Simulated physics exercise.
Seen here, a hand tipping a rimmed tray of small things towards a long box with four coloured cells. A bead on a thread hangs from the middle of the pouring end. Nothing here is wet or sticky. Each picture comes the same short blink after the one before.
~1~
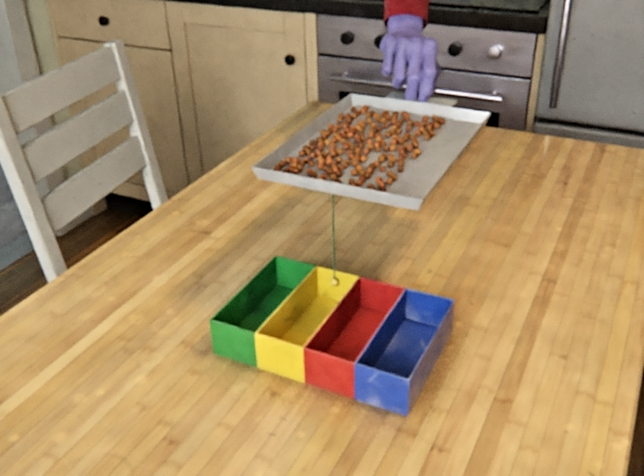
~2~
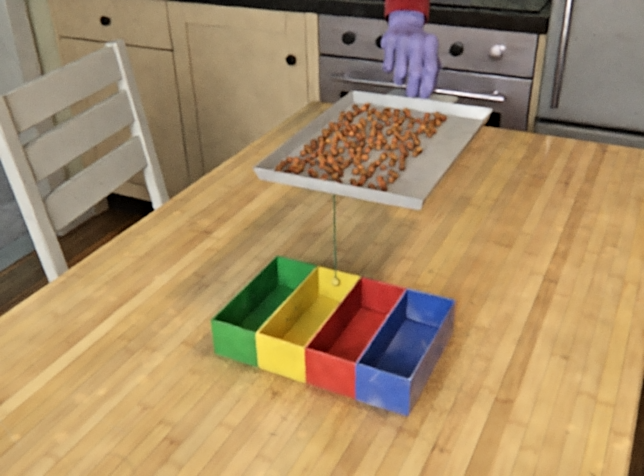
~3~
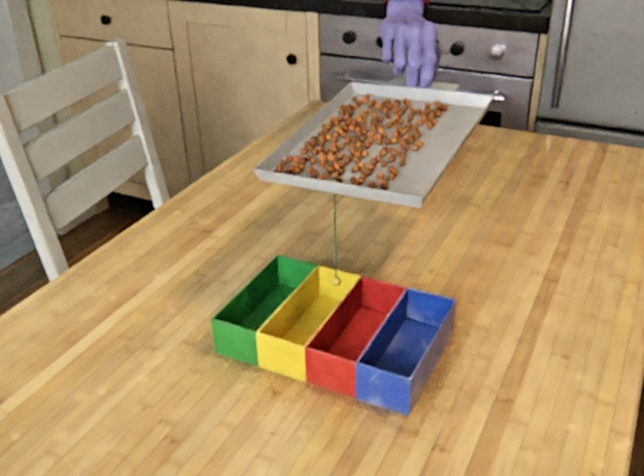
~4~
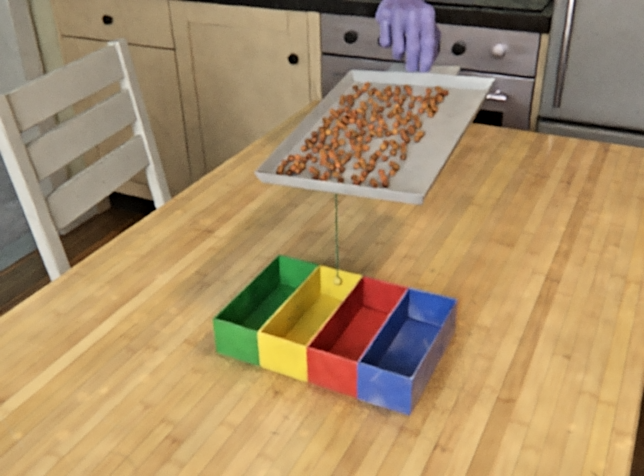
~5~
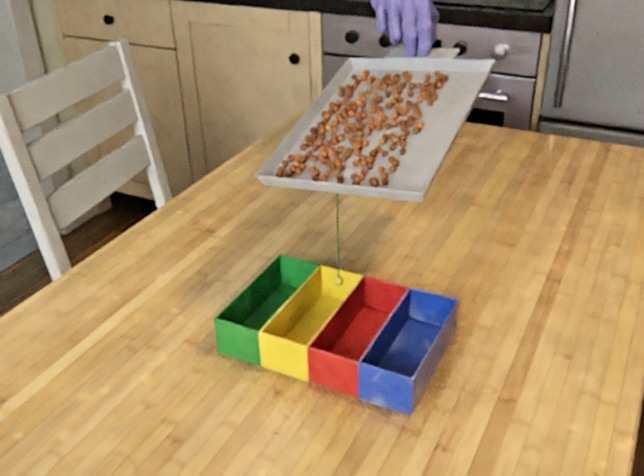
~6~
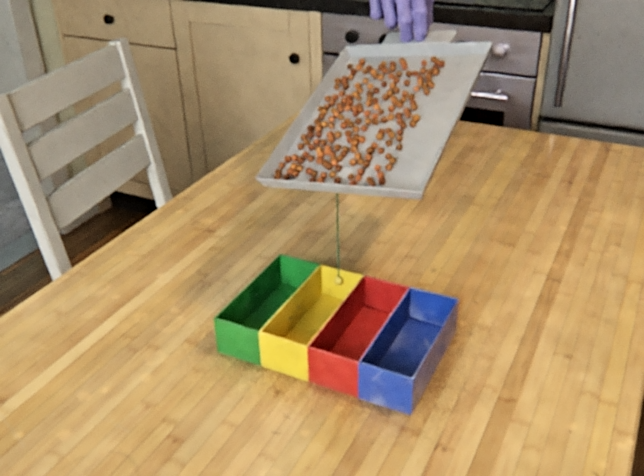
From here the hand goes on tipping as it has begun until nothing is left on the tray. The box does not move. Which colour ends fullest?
It favours the green compartment.
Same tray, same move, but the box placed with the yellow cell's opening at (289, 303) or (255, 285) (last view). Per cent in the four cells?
Near 90 % and 100 %.
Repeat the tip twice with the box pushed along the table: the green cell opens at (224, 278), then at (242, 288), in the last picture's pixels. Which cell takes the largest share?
One: The yellow cell. Two: The green cell.
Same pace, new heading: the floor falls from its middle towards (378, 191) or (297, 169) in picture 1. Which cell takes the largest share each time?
One: That blue cell. Two: The green one.
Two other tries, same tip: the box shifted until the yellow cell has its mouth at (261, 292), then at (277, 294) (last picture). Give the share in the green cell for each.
First some 10, then 30 per cent.
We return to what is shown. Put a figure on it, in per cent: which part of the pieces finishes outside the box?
Close to 20 per cent.
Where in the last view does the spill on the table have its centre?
At about (202, 315).
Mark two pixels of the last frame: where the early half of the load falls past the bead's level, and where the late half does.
Early half (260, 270), late half (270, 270).
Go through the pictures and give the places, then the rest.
In the first picture, corners of the pouring end near (258, 166) and (419, 197), level; middle of the load near (361, 146), cereal balls; bead on its thread near (334, 282); green cell near (234, 340); yellow cell near (280, 354); red cell near (329, 370); blue cell near (382, 386).
In the second picture, corners of the pouring end near (259, 167) and (420, 197), level; middle of the load near (362, 144).
In the third picture, corners of the pouring end near (259, 168) and (420, 195), tipped barely, lowest at the left corner; middle of the load near (362, 139).
In the fourth picture, corners of the pouring end near (260, 171) and (420, 192), tipped a little, lowest at the left corner; middle of the load near (363, 133).
In the fifth picture, corners of the pouring end near (261, 173) and (420, 190), tipped clearly, lowest at the left corner; middle of the load near (362, 126).
In the sixth picture, corners of the pouring end near (261, 176) and (419, 188), tipped clearly, lowest at the left corner; middle of the load near (358, 121); green cell near (238, 338); yellow cell near (284, 353); red cell near (333, 368); blue cell near (385, 385).
Shortly afterwards, tray tipped steeply; the bulk on the tray; near a quarter falling or outside the box.
Next, tray tipped past a quarter turn; a little on the tray; near half in the green cell; a little in the yellow cell; near a third falling or outside the box.
Some moments later, tray tipped past a quarter turn; near two thirds in the green cell; a little in the yellow cell; near a quarter falling or outside the box.
In the end, tray tipped past a quarter turn; near two thirds in the green cell; a little in the yellow cell; none at all in the blue cell; none at all in the red cell; near a quarter outside the box.
